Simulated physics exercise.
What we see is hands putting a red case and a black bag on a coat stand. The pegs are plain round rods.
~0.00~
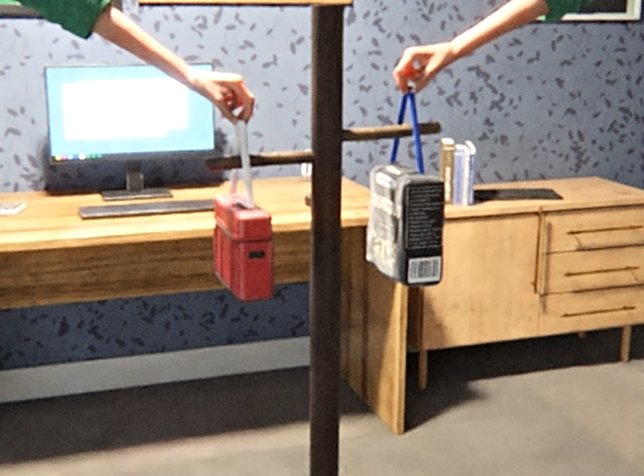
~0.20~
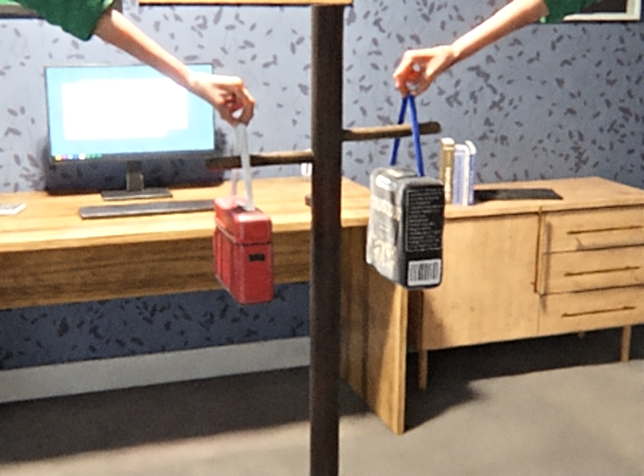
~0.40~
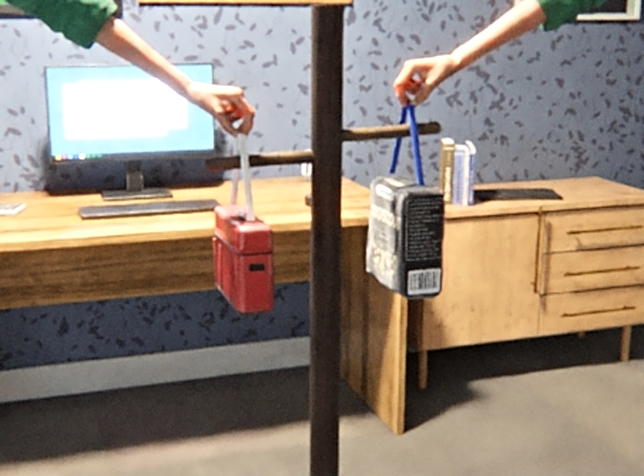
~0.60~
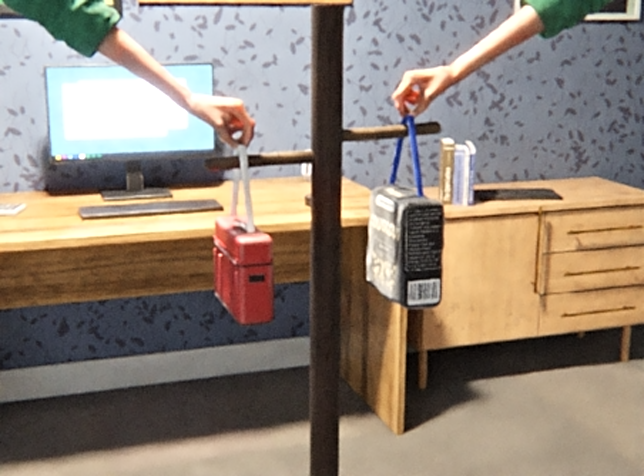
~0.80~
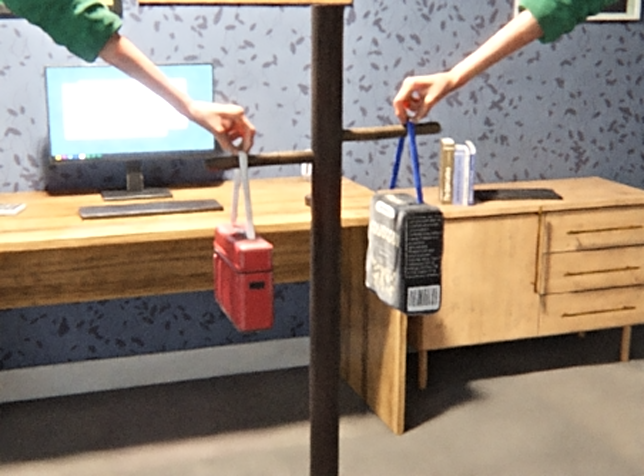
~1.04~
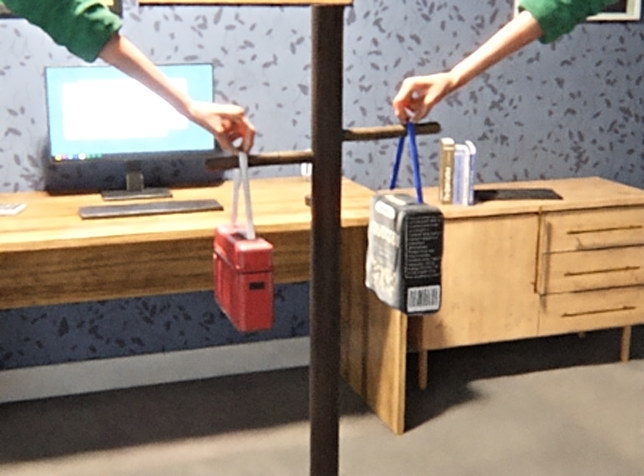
In a room with desks, two hands slowly lower a red case and black bag.
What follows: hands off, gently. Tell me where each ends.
In the end the red case remains on its peg and the black bag stays hanging.
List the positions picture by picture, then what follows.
In the first picture, red case (242, 246); black bag (405, 224); left peg tip (210, 164); right peg tip (435, 128).
In the second picture, red case (243, 248); black bag (405, 227).
In the third picture, red case (243, 257); black bag (405, 236).
In the fourth picture, red case (243, 268); black bag (404, 246).
In the fifth picture, red case (243, 275); black bag (404, 252).
In the sixth picture, red case (243, 275); black bag (404, 252); left peg tip (210, 164), about level; right peg tip (435, 128), about level.
After 1.32 s, red case hanging near (243, 276); black bag hanging near (403, 254).
At rest, red case hanging near (243, 277); black bag hanging near (403, 255). The red case stays hanging and the black bag holds on.
